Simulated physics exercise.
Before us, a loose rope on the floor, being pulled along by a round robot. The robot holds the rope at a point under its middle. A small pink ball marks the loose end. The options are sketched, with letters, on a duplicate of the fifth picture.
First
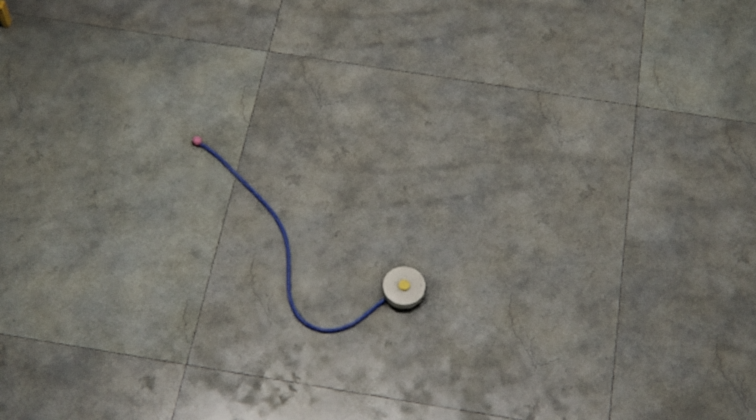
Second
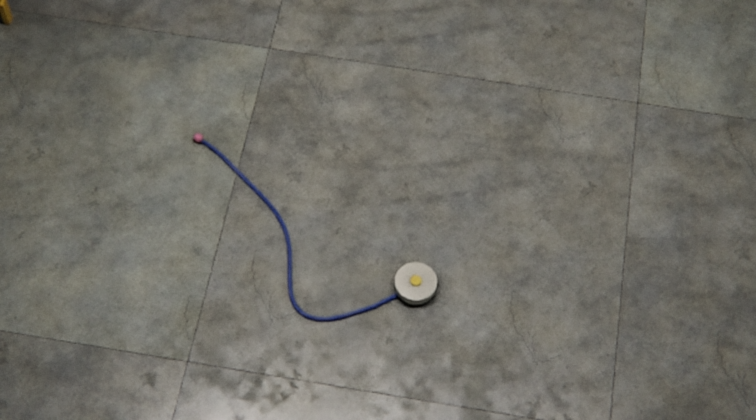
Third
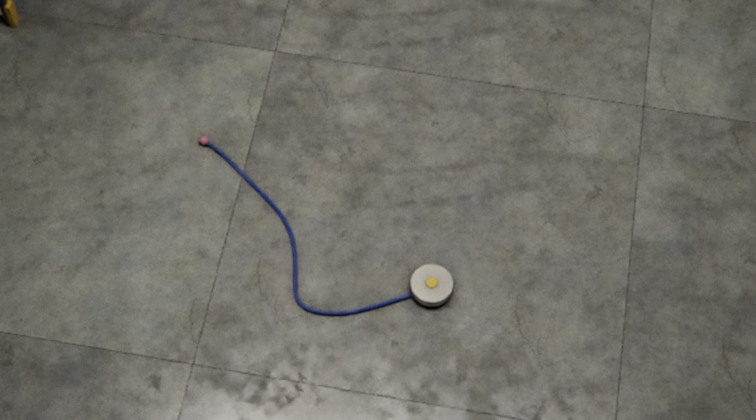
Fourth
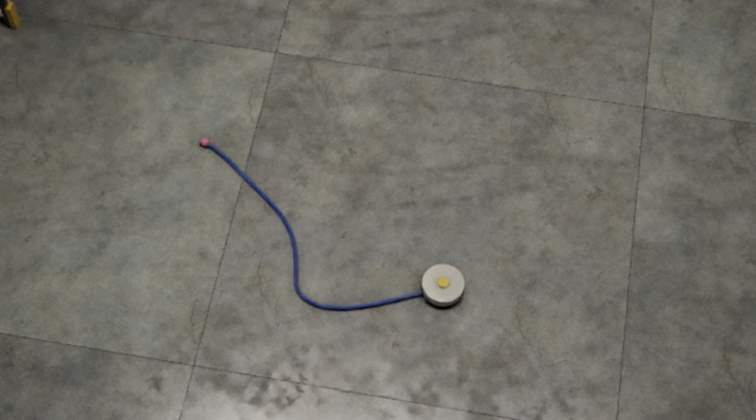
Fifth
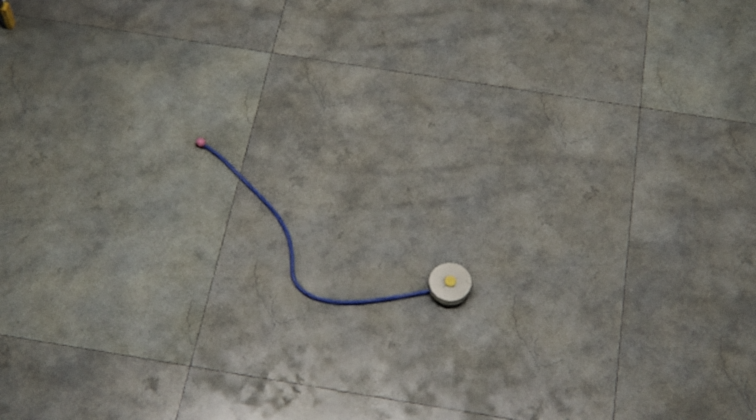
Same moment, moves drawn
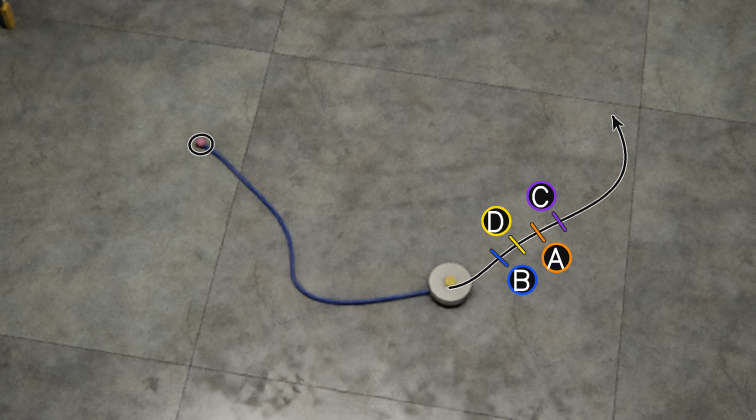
A round white robot with a yellow centre moving slowly right across a grey tiled floor, pulling a curved blue rope.
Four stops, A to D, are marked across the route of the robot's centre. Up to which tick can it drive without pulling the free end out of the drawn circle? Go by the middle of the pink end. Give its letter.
It can go as far as D.
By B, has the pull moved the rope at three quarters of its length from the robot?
By then, no.
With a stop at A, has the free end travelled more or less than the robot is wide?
Less.
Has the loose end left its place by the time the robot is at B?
By then, no.
On the copy, A at (538, 232); B at (499, 258); C at (559, 222); D at (517, 245); the ring at (201, 144); the route from (449, 288) via (571, 216) to (613, 116).
On D. First, robot (478, 273), middle of the rope (302, 260), free end (201, 142).
Then, robot (499, 256), middle of the rope (320, 249), free end (201, 143).
Finally, robot (518, 241), middle of the rope (337, 239), free end (206, 146); the free end is still in its ring.
By contrast, A drags the free end to (215, 153); B is safe but short; C drags the free end to (226, 162).
